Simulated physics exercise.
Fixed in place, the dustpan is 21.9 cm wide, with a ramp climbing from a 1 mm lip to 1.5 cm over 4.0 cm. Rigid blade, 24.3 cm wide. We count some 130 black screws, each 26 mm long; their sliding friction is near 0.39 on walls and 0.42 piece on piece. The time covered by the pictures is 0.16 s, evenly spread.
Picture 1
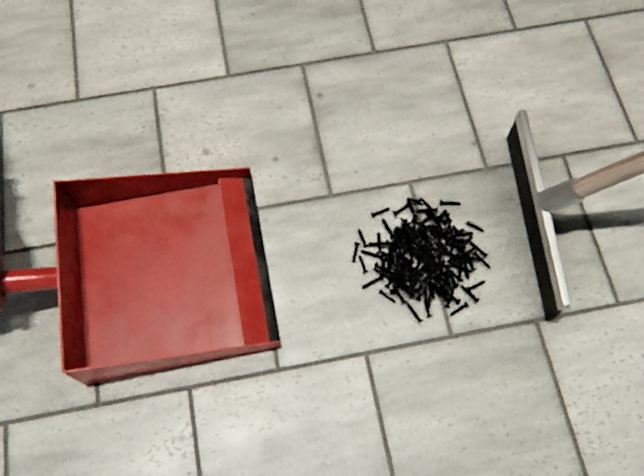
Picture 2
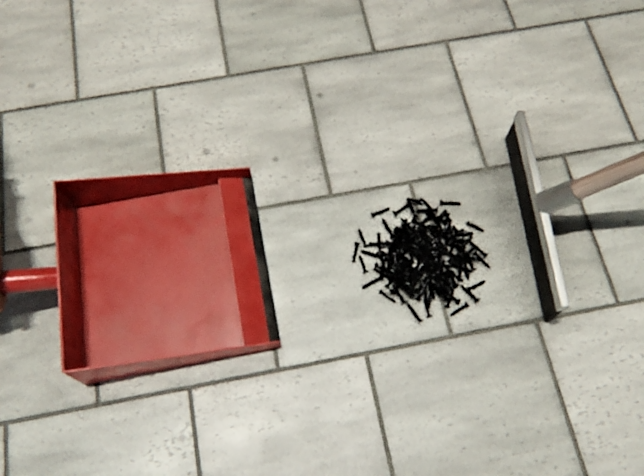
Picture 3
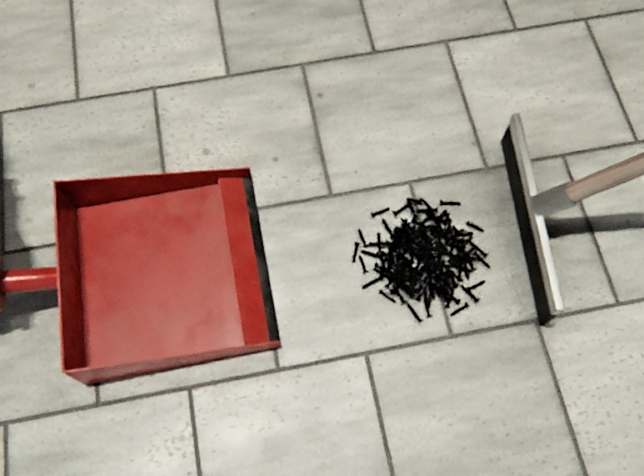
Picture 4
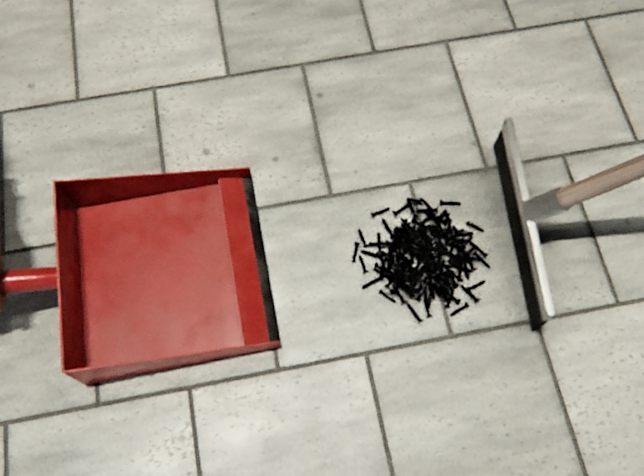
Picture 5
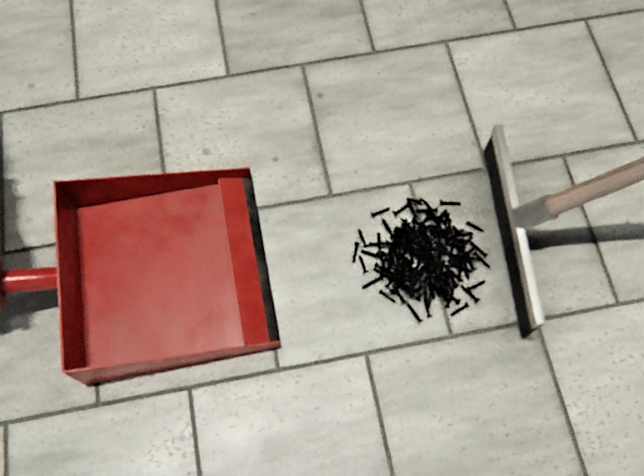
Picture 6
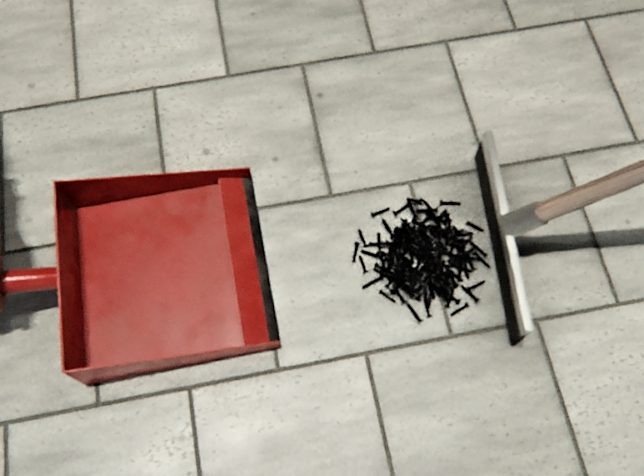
A flat blade on a pale handle slides a short way left across grey floor tiles, moving slightly down the view and closing in on a pile of small black screws, while the pile and a red dustpan at left remain still.
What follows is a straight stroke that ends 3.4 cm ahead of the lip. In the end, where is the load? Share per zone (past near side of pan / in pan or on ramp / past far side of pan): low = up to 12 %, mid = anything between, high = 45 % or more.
Near side - mid, pan - low, far side - low.
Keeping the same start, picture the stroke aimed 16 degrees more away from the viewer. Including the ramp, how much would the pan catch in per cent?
Around 15 %.
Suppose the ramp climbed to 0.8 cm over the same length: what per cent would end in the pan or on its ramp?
Roughly 10 per cent.
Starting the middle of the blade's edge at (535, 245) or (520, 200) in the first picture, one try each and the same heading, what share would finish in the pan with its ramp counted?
Roughly 10 % and 10 %.
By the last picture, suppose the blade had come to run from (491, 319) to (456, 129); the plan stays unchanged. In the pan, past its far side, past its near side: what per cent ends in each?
Final per cent - pan 30, far 0, near 5.
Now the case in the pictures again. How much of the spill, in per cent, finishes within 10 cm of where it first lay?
The figure is some 5 percent.
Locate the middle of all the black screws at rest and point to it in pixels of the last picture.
Est. centre at rest: (293, 304) px.
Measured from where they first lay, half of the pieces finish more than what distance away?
Median shift: Approx. 16 cm.
Then, 0.24 s after the last picture, middle of the blade 16 cm from the lip; 0 % over the lip, far side 0 %, near side 5 %.
Then, 0.41 s after the last picture, middle of the blade 9 cm from the lip; 0 % over the lip, far side 0 %, near side 15 %.
Then, 0.69 s after the last picture, middle of the blade 5 cm from the lip; 5 % over the lip, far side 0 %, near side 25 %.
In the end, near side 20 %, pan 5 %, far side 0 %, in front of the lip or behind the blade 70 %.
